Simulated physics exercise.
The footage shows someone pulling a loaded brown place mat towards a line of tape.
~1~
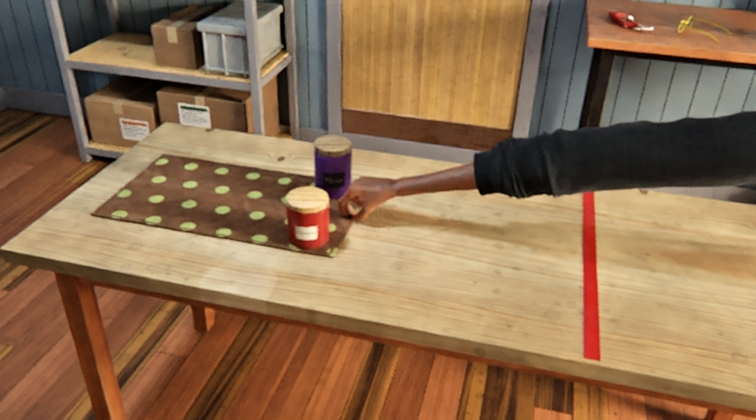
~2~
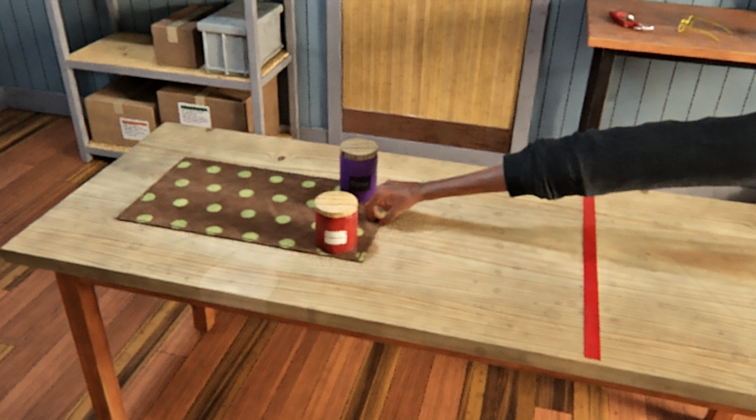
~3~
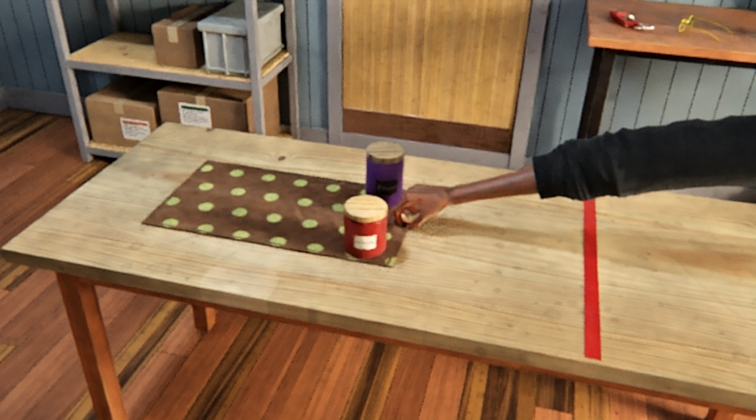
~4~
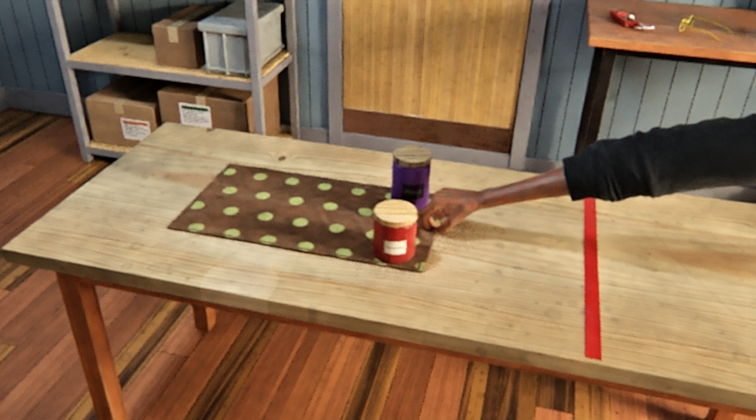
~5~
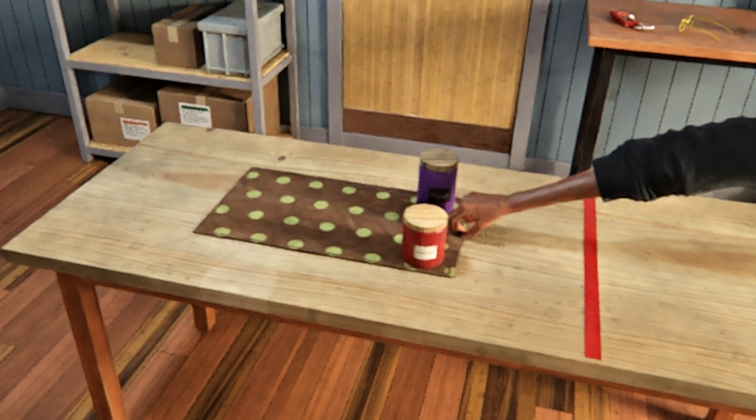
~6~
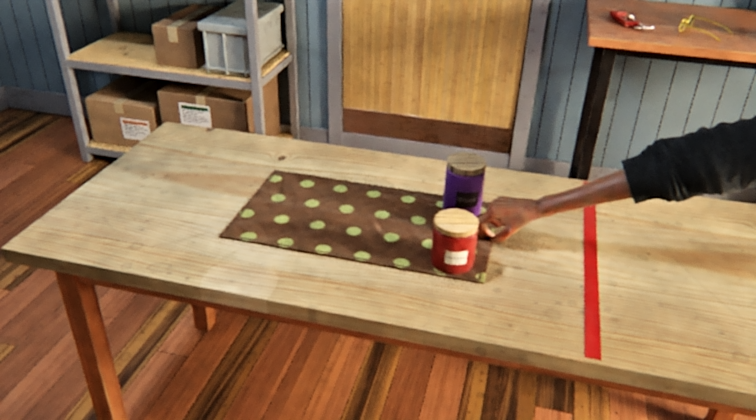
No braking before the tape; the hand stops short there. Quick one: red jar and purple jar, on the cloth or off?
Red jar - off. Purple jar - off.
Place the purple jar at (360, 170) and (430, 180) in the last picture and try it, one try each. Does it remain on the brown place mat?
Placed at the first point, the item rides out the stop; placed at the second, it goes over the edge.
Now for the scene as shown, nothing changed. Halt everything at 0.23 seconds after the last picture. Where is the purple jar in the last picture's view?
Its middle is then about (589, 204) in the last view.
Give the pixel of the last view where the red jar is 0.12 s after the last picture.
(529, 254).
Then, 0.12 s after the last picture, hem short of the tape; red jar on the cloth near (529, 254); purple jar on the cloth near (530, 195).
Then, 0.23 s after the last picture, hem at the tape; red jar ahead of the hem near (596, 265); purple jar on the cloth near (589, 204).
At rest, hem at the tape; red jar ahead of the hem near (675, 279); purple jar ahead of the hem near (659, 216). The red jar slides clear of the cloth and the purple jar leaves the cloth.
